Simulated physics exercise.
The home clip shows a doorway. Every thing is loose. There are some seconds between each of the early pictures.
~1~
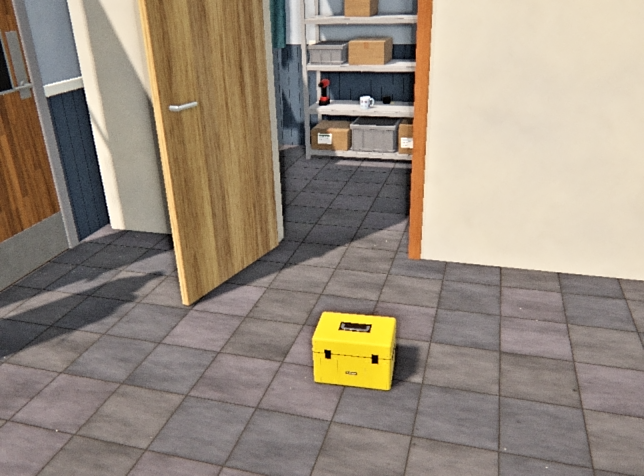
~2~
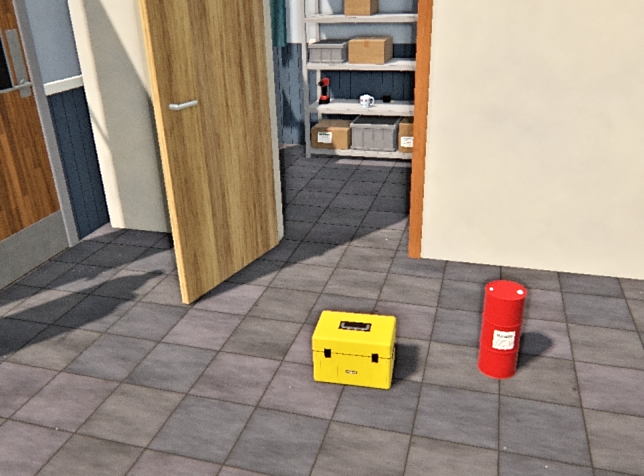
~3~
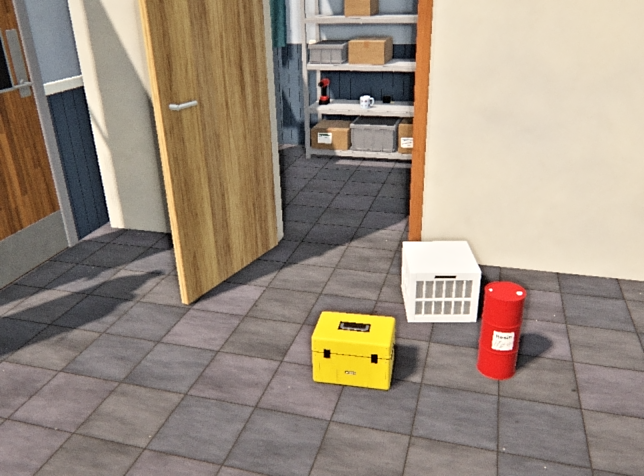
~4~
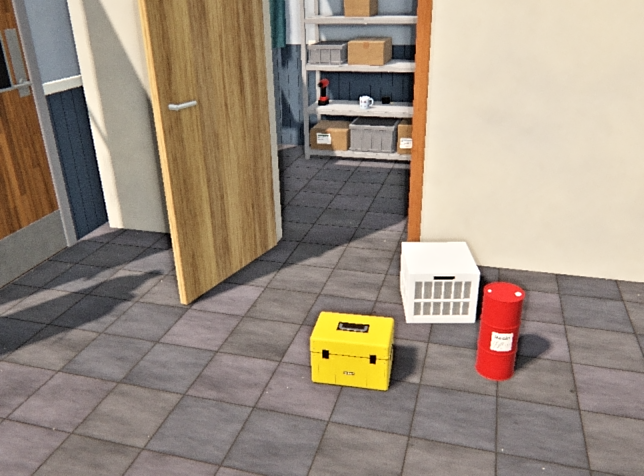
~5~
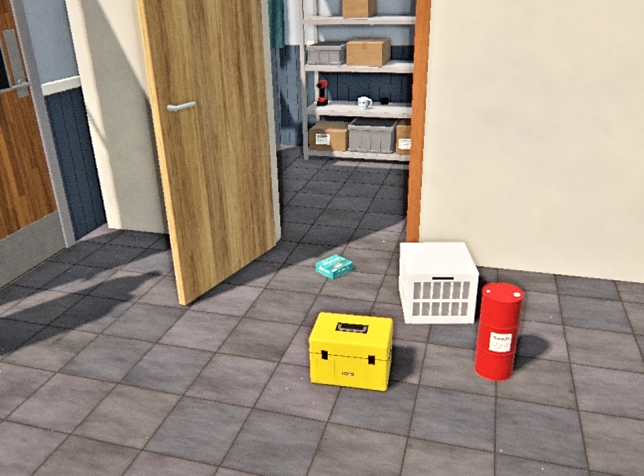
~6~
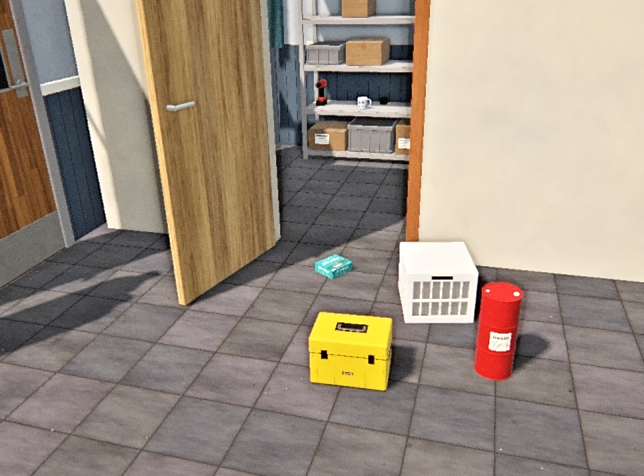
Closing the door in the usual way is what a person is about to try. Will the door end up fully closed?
Yes: The way is clear.
Then, 1.10 s after the last picture, door at 69°.
Then, 1.90 s after the last picture, door at 28°; turquoise packet slid a little near (345, 262).
Then, 2.30 s after the last picture, door at 9°; turquoise packet slid well along near (359, 250).
At rest, door at 0°; moved from the start, turquoise packet; the other 3 in place. Seen from the same camera at the end, turquoise packet near (362, 242).
